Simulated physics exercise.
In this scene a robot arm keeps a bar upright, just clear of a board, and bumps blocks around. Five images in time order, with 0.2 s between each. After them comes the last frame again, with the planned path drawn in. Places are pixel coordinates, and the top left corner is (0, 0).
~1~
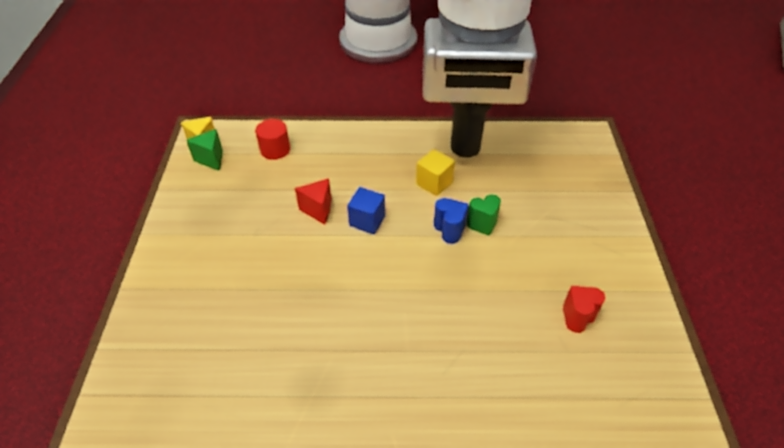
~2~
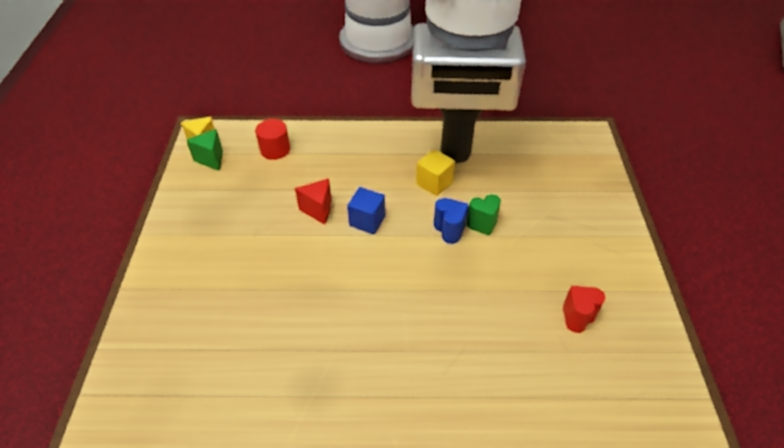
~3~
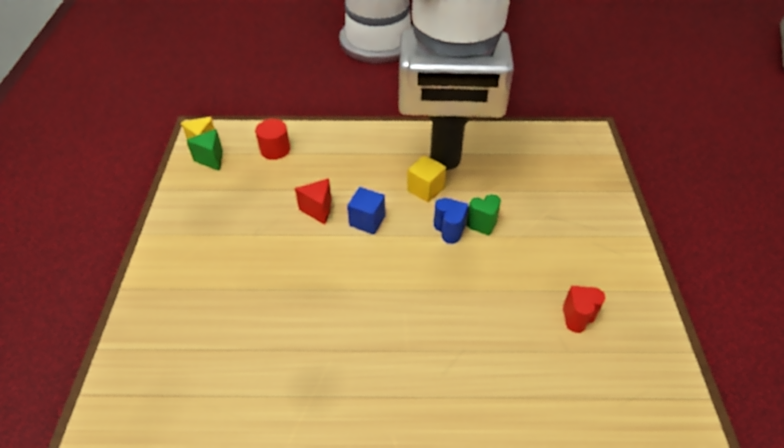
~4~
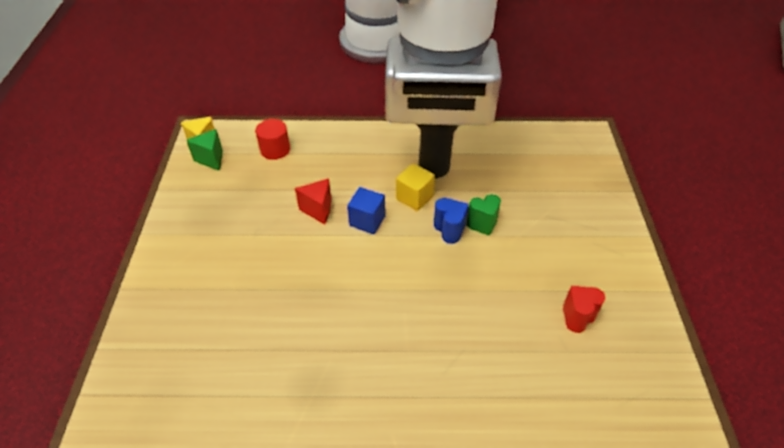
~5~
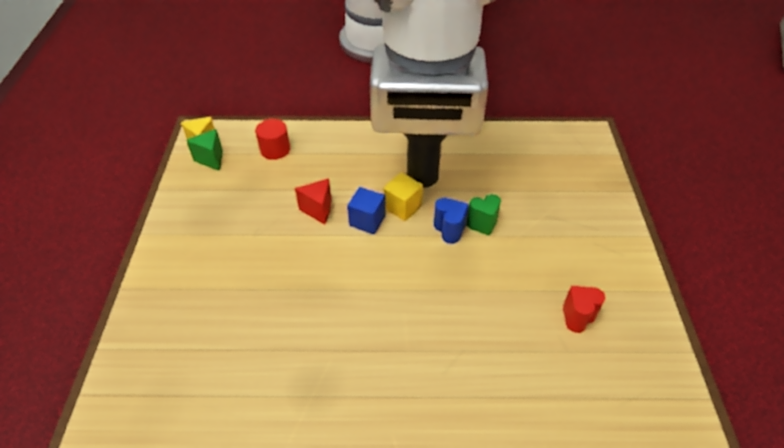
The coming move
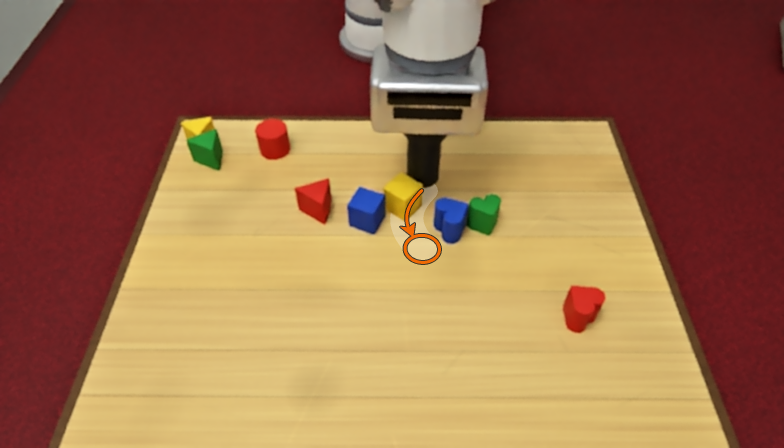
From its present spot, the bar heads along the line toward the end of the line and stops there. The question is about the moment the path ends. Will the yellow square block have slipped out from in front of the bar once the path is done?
My answer is yes.
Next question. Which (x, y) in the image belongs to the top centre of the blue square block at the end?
My best guess is (344, 211).
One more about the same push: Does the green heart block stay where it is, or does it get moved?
Once the path is done, it remains where it sat before.
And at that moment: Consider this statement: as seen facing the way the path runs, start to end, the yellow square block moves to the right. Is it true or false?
That claim is true.
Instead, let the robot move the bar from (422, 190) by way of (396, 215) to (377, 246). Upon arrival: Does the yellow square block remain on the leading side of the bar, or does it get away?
It holds its place in front.
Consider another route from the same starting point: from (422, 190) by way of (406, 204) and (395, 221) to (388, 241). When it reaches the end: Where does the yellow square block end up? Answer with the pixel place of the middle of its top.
The yellow square block ends near (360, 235).
The drawn path runs from (422, 190) by way of (409, 208) and (409, 229) to (422, 249).
The first path, step by step. Halfway along, bar (407, 205); blue square block (346, 210), turned 40° clockwise; yellow square block (382, 212), turned 20° clockwise.
At the end, bar (423, 235); blue square block (344, 211), turned 45° clockwise; yellow square block (379, 219), turned 35° clockwise; blue heart block not moved; green heart block not moved.
